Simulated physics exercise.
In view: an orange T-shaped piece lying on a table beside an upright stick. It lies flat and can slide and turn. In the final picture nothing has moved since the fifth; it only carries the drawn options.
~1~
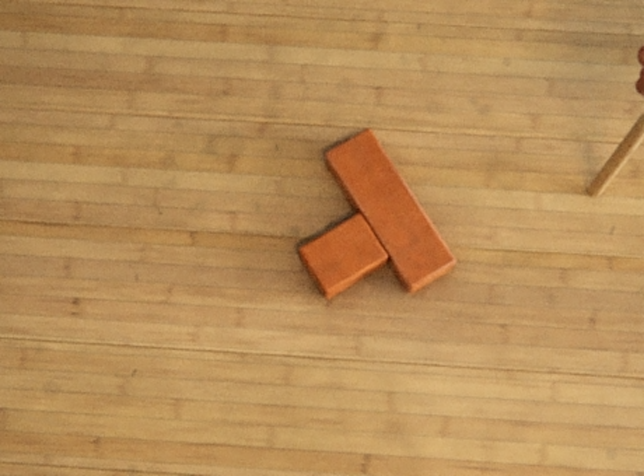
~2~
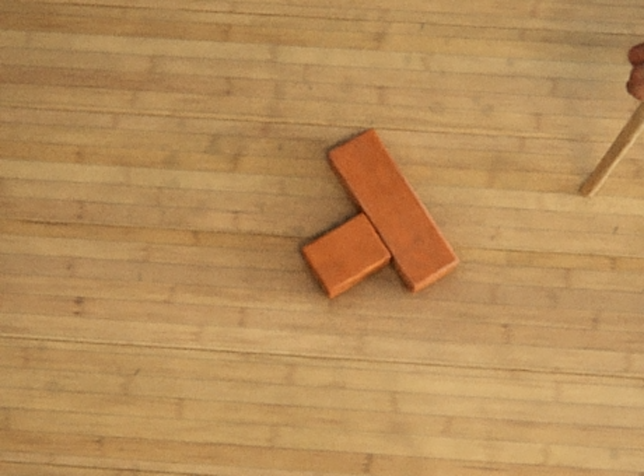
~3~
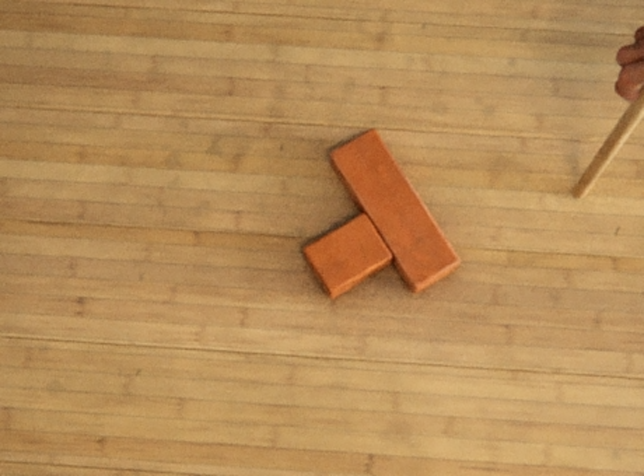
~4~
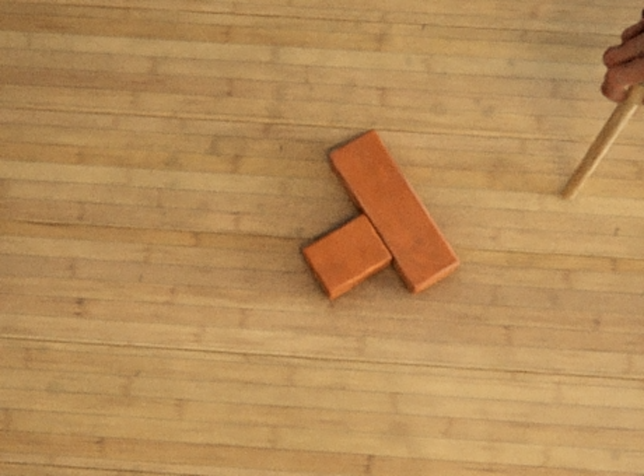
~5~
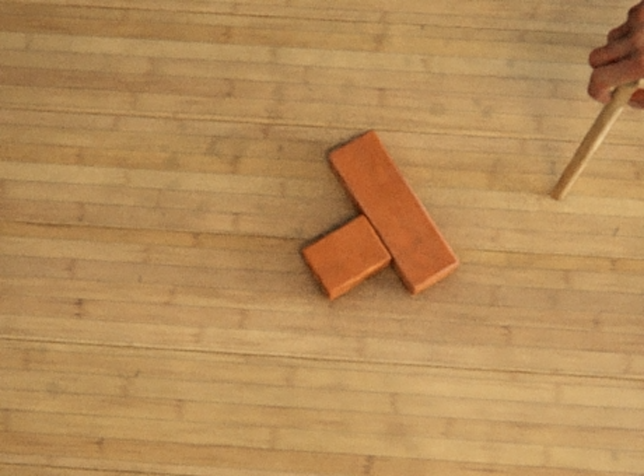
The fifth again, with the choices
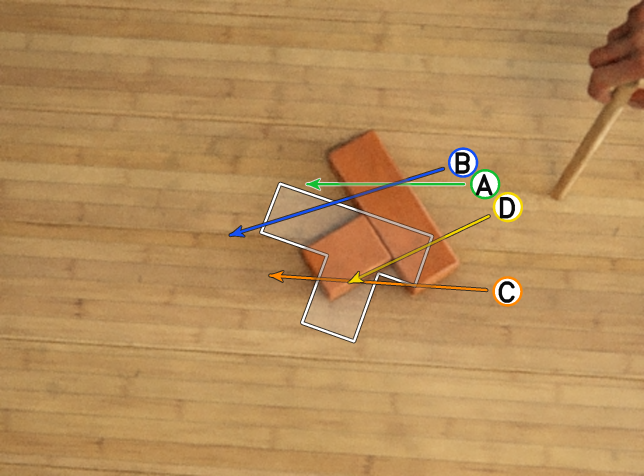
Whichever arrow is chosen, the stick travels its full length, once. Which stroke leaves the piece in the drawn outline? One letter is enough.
Take A.
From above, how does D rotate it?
Clockwise.
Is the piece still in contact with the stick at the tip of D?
Yes.
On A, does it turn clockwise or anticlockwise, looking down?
Anticlockwise.
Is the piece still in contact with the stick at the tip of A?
Yes.
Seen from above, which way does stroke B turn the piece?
On that stroke, anticlockwise.
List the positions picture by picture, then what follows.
The first picture shows orange T-shaped piece (389, 207).
The second picture shows orange T-shaped piece (392, 206).
The third picture shows orange T-shaped piece (394, 207).
The fourth picture shows orange T-shaped piece (393, 208).
The fifth picture shows orange T-shaped piece (393, 208).
On the copy, A from (464, 184) to (307, 184); B from (443, 169) to (230, 235); C from (487, 290) to (270, 276); D from (489, 216) to (349, 282).
On A. First, foot of the stick (407, 185), piece (390, 209).
Then, foot of the stick (349, 185), piece (356, 219).
Finally, foot of the stick (307, 185), piece (346, 225); it fills the outline.
By contrast, B leaves the piece out of the outline, at (327, 254); C leaves the piece out of the outline, at (369, 184); D leaves the piece out of the outline, at (330, 230).
